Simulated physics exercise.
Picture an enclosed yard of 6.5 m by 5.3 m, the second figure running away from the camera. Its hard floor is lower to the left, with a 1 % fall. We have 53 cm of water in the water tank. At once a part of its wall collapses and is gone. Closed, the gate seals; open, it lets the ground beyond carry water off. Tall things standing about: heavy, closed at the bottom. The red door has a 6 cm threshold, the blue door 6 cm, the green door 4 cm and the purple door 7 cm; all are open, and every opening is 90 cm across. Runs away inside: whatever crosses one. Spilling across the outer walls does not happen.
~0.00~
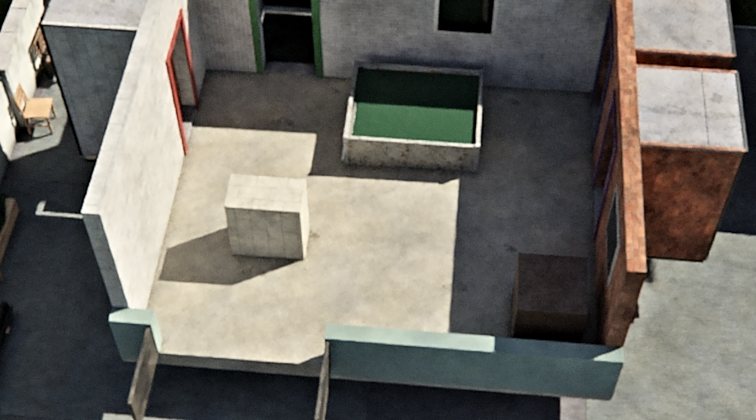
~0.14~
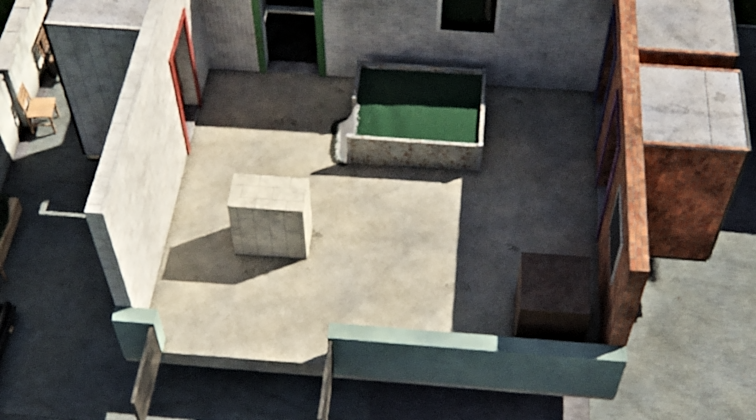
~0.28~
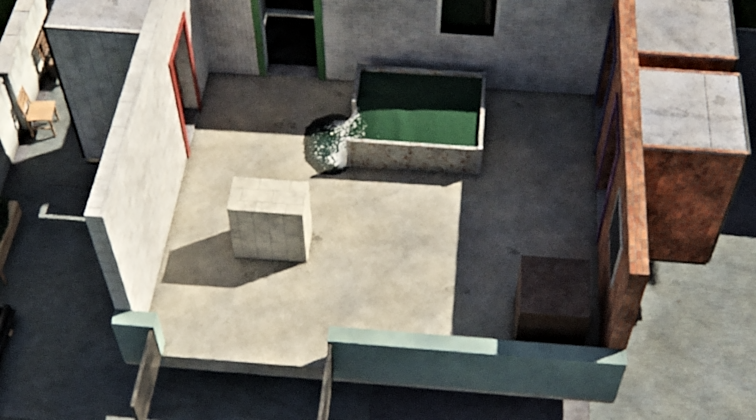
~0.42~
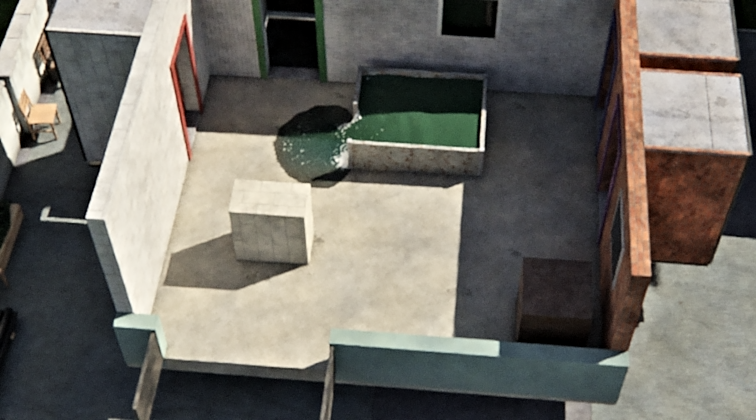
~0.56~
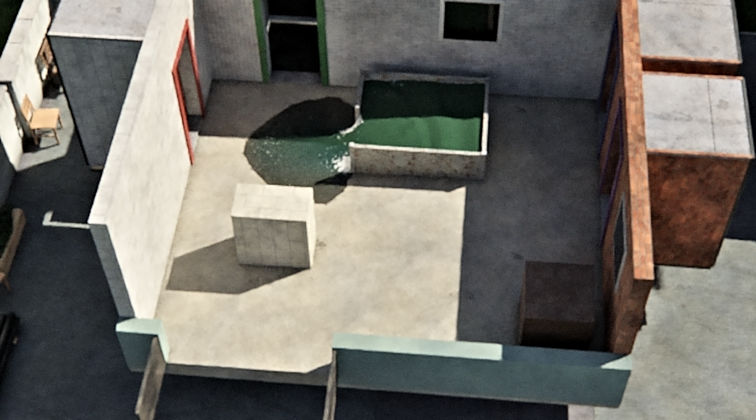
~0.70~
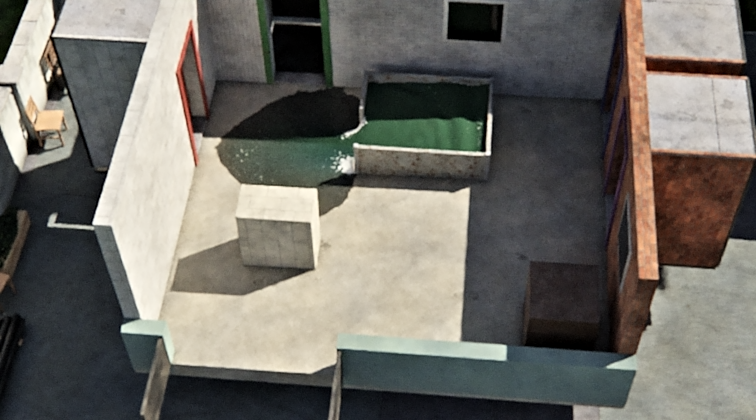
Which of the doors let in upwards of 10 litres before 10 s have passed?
Result: The red door lets in more than the cap; the blue door lets in less than the cap; the green door lets in more than the cap; the purple door lets in less than the cap.
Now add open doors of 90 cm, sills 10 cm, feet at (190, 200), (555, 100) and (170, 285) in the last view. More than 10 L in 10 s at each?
Per doorway, in order: Sufficient / insufficient / insufficient.
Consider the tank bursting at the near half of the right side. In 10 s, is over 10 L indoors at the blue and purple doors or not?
At the blue door the limit is surpassed; at the purple door it is surpassed.
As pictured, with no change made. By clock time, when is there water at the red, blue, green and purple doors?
Arrival: Red 0.8 s, blue not in the 10 s, green 0.9 s, purple not within the 10 s.
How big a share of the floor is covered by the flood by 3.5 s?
About 35 per cent.
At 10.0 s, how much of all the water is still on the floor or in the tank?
Close to 58 in a hundred remains.
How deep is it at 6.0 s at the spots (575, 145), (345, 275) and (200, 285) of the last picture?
Listed order: 0 / 0 / 5 cm.
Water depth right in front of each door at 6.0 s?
Depths in cm: Red 13, blue 0, green 7, purple 0.
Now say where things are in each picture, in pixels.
In the first frame, still water, 53 cm deep, in the water tank at (415, 107).
In the second frame, water pours out at (354, 133) and has run 0.5 m, to (346, 122); typically 8 cm deep outside, 53 cm at the water tank's back.
In the third frame, water pours out at (354, 138) and has run 0.8 m, to (313, 129); typically 8 cm deep outside, 53 cm at the water tank's back.
In the fourth frame, the front is at (284, 132), 1.2 m from the gap at (355, 141); 1.4 m2 of floor is under water; 53 cm left at the back of the water tank.
In the fifth frame, water pours out at (357, 144) and has run 1.7 m, to (250, 153); typically 4 cm deep outside, 52 cm at the water tank's back.
In the sixth frame, the front is at (225, 156), 2.2 m from the gap at (361, 145); 3.4 m2 of floor is under water; 48 cm left at the back of the water tank.
After 1.4 s water covers 25 % of the floor and is deepest (31 cm) near (354, 157); red door 10 cm at the sill, 21 L in, blue door not reached, green door 4 cm at the sill, 0 L in, purple door not reached.
After 2.2 s water covers 25 % of the floor and is deepest (26 cm) near (354, 157); red door 16 cm at the sill, 88 L in, blue door not reached, green door 4 cm at the sill, 0 L in, purple door not reached.
After 3.5 s water covers 35 % of the floor and is deepest (19 cm) near (354, 157); red door 17 cm at the sill, 186 L in, blue door not reached, green door 6 cm at the sill, 3 L in, purple door not reached.
After 6.0 s water covers 40 % of the floor and is deepest (14 cm) near (216, 85); red door 13 cm at the sill, 279 L in, blue door not reached, green door 7 cm at the sill, 15 L in, purple door not reached.
After 10.0 s water covers 45 % of the floor and is deepest (10 cm) near (152, 347); red door 9 cm at the sill, 326 L in, blue door not reached, green door 5 cm at the sill, 21 L in, purple door not reached.
